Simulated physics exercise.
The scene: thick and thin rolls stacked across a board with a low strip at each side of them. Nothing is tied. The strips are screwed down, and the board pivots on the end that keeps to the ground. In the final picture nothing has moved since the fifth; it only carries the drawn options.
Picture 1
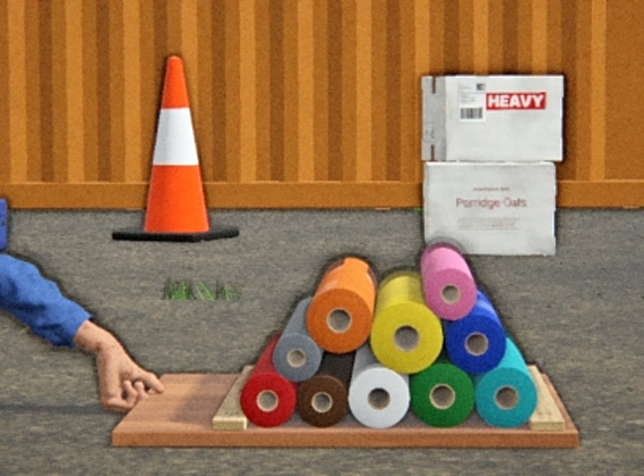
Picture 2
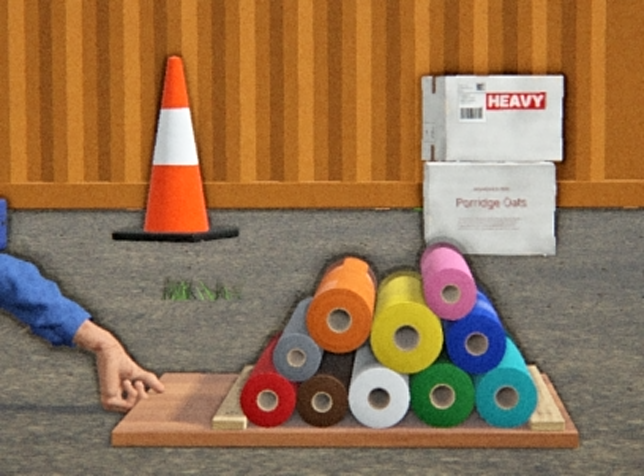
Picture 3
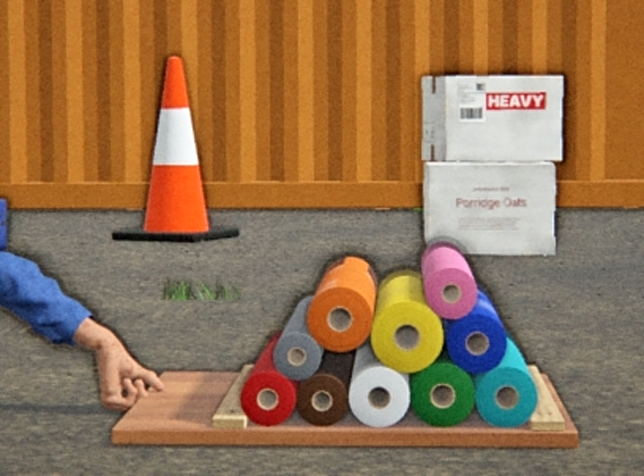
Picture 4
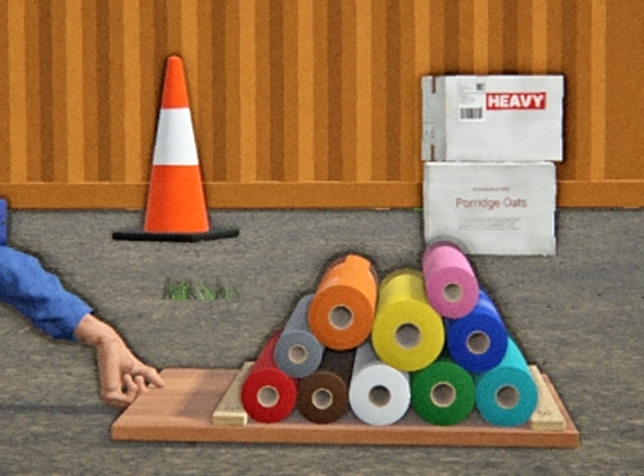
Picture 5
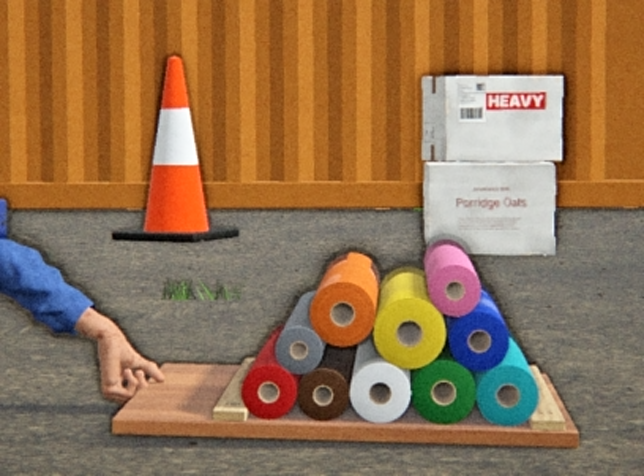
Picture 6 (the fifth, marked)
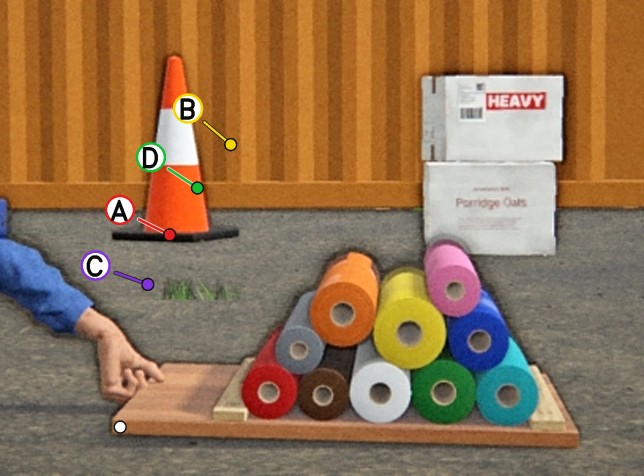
The clip opens on colourful rolls stacked across a wooden board between two low strips, with a cone and boxes behind. A hand at the board's left end lifts it very slightly, and the rolls shift barely to the right, staying stacked together.
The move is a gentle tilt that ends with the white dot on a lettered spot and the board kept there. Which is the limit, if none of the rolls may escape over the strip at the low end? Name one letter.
No higher than C.
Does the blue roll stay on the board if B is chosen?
The blue roll: No.
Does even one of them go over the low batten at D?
At D: Yes.
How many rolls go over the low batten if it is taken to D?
It comes to ten.
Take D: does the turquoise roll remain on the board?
No.
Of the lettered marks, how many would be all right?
One of them.
On the marked copy, A at (170, 235); B at (231, 145); C at (148, 284); D at (198, 188); the white dot at (120, 427).
With C. Early on, board at 14°.
Further on, board at 20°.
At the end, board at 20°, none over the low batten.
As for the rest, A ten over the low batten; B ten over the low batten; D ten over the low batten.
